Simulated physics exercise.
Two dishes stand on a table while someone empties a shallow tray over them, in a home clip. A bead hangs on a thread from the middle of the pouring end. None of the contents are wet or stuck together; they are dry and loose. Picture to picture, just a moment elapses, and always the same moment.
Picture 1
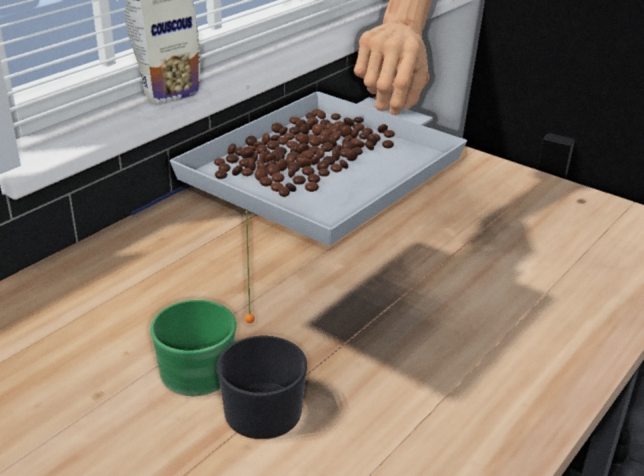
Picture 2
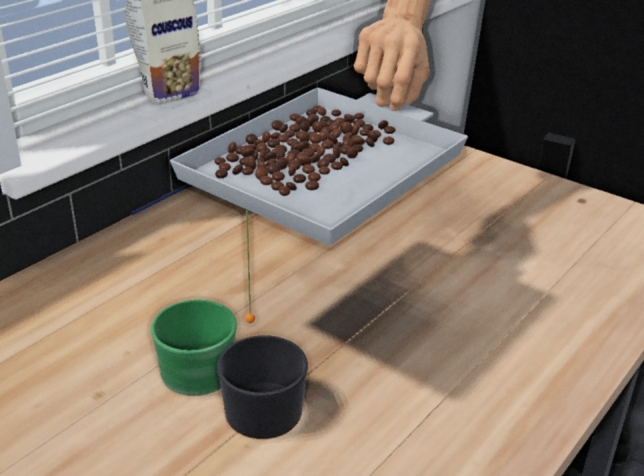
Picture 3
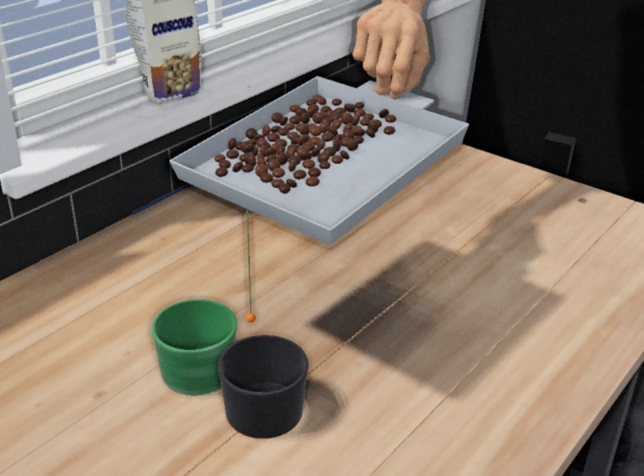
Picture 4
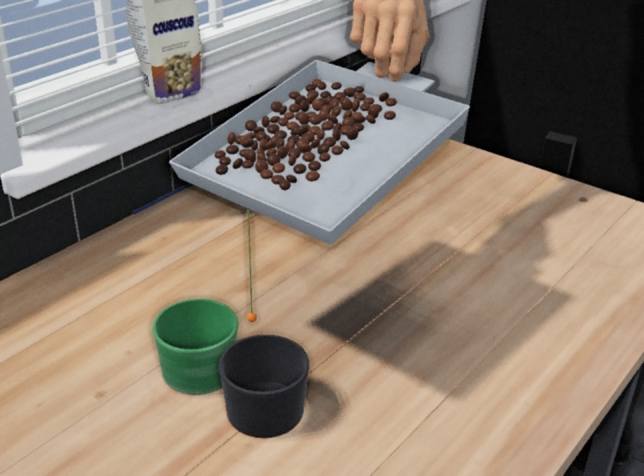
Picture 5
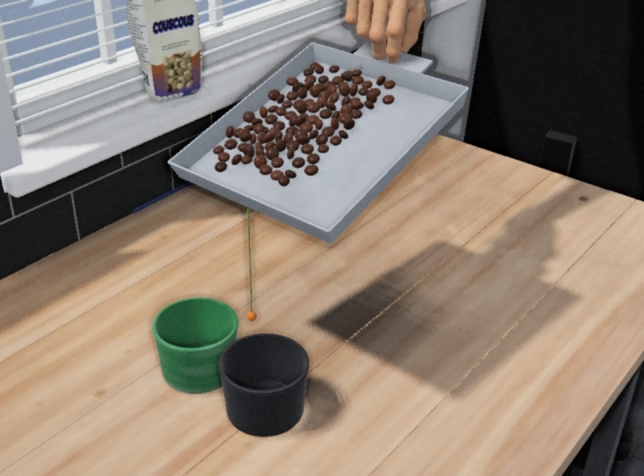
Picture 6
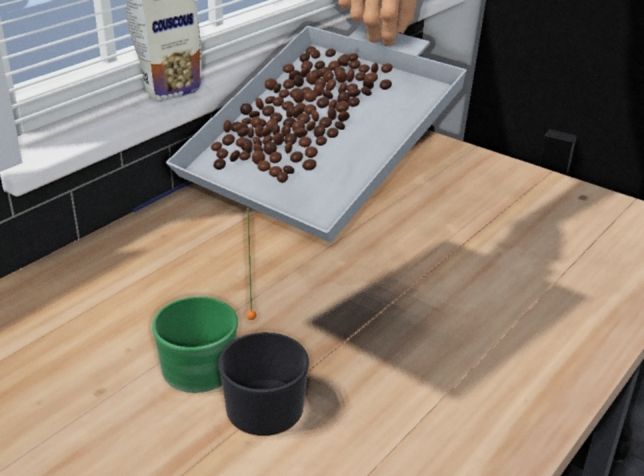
At first, a hand holds a shallow grey tray of small brown pieces nearly level above a green dish and a black dish on a wooden table. The hand then raises the far end, steadily tilting the tray, while the pieces stay on it and the dishes remain empty.
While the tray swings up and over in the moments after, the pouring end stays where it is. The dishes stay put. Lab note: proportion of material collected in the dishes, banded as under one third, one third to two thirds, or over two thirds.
The caught part is no less than a third and no more than two thirds.
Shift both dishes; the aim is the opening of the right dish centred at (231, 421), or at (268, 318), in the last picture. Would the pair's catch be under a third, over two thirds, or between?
In order of the places: Less than a third, then less than a third.
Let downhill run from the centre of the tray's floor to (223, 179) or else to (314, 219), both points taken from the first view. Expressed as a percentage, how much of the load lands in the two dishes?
20 %, give or take, and then 20 %.
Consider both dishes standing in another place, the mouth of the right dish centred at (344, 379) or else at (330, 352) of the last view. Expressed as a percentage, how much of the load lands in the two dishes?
Near 0 % and 0 %.
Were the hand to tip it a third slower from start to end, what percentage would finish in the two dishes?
Estimate: Around 60%.
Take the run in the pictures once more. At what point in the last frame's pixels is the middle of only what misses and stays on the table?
Around (123, 435).
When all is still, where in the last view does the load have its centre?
Near pixel (196, 380).
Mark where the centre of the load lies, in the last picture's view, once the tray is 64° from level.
(225, 170).
Just after the last frame, tray tipped steeply; almost all on the tray; just a few in the air.
A moment on, tray tipped past a quarter turn; roughly a third on the tray; about a tenth in the right dish; about a tenth in the left dish; roughly a quarter outside both; roughly a quarter in the air.
Further on, tray tipped past a quarter turn; roughly a quarter in the right dish; roughly a third in the left dish; roughly half outside both.
When it is over, tray tipped past a quarter turn; roughly a quarter in the right dish; roughly a third in the left dish; roughly half outside both.
